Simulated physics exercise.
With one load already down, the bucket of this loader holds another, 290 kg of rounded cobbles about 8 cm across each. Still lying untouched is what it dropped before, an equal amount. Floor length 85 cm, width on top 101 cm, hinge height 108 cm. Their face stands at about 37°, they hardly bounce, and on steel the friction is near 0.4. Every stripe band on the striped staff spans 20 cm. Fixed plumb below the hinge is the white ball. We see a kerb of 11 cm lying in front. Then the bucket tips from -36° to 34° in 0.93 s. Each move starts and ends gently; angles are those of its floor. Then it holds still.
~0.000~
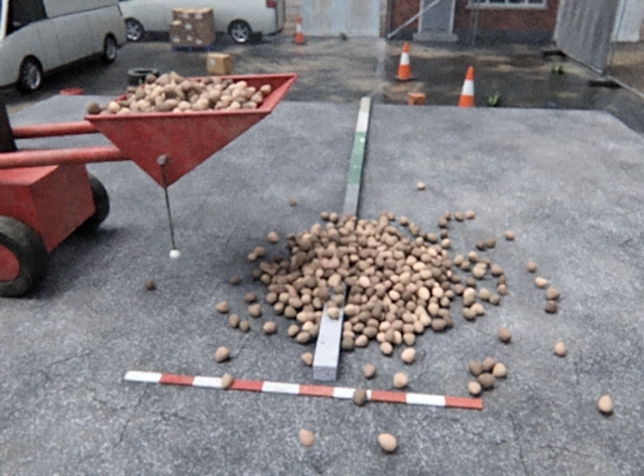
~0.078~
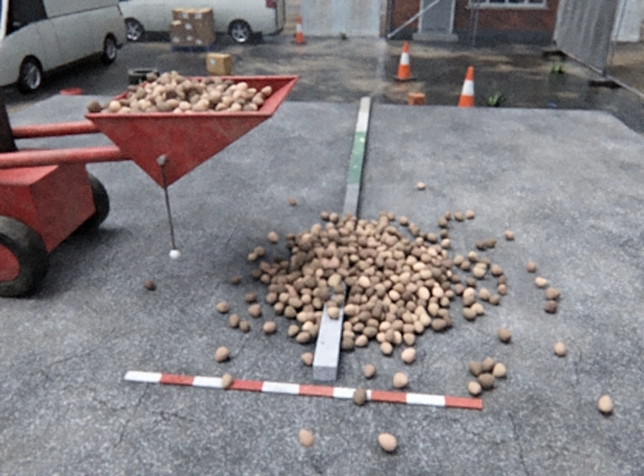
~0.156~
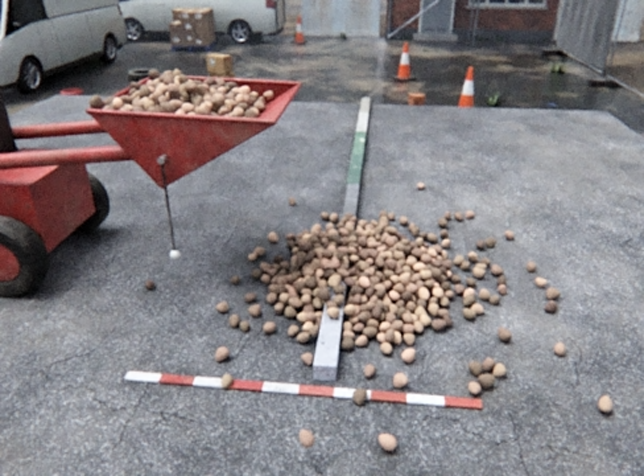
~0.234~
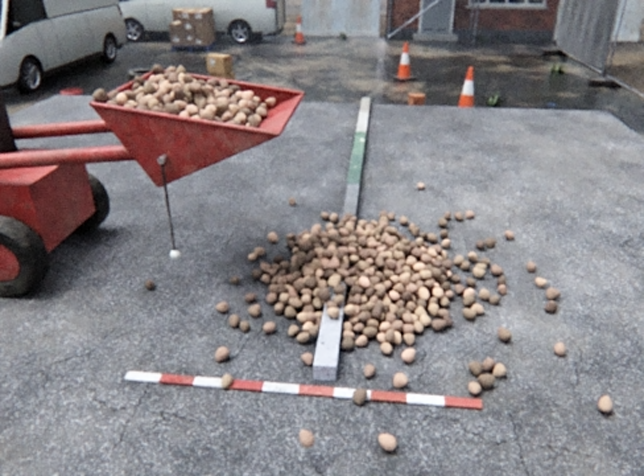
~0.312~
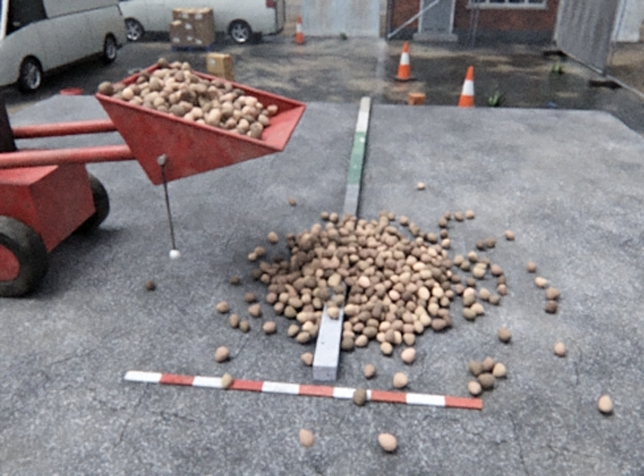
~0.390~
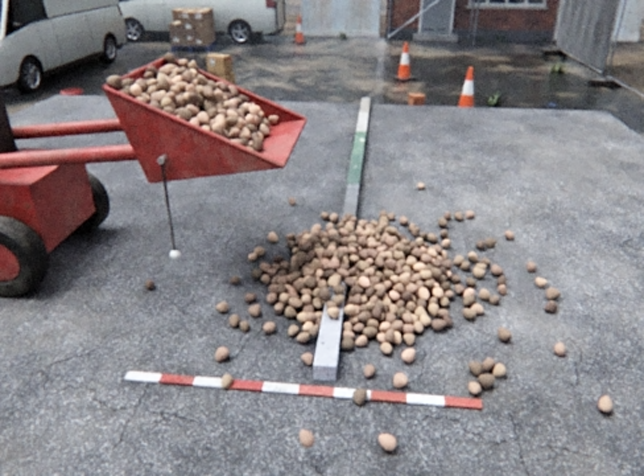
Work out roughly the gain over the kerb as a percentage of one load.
Close to 26 parts in a hundred.
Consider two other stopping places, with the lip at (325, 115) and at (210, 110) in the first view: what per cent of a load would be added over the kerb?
Roughly 80 and 0 percent, in that order.
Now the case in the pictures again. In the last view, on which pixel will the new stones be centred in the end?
They come to rest centred about (316, 258).
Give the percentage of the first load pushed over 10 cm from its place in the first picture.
Close to 5 per cent.
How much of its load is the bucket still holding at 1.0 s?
Reading: Near 80 % of the load.
After 0.7 s the floor is at 23°; in per cent of one load, 100 in the bucket, 37 on this side of the kerb, 63 over the kerb; the foremost stones are at (560, 297).
After 1.0 s the floor is at 34°; in per cent of one load, 78 in the bucket, 59 on this side of the kerb, 63 over the kerb; the foremost stones are at (560, 297).
After 1.4 s the floor is at 34°; in per cent of one load, 25 in the bucket, 104 on this side of the kerb, 71 over the kerb; the foremost stones are at (560, 297).
After 3.8 s the floor is at 34°; in per cent of one load, 0 in the bucket, 110 on this side of the kerb, 90 over the kerb; the foremost stones are at (560, 297). Net gain over the kerb, 26.
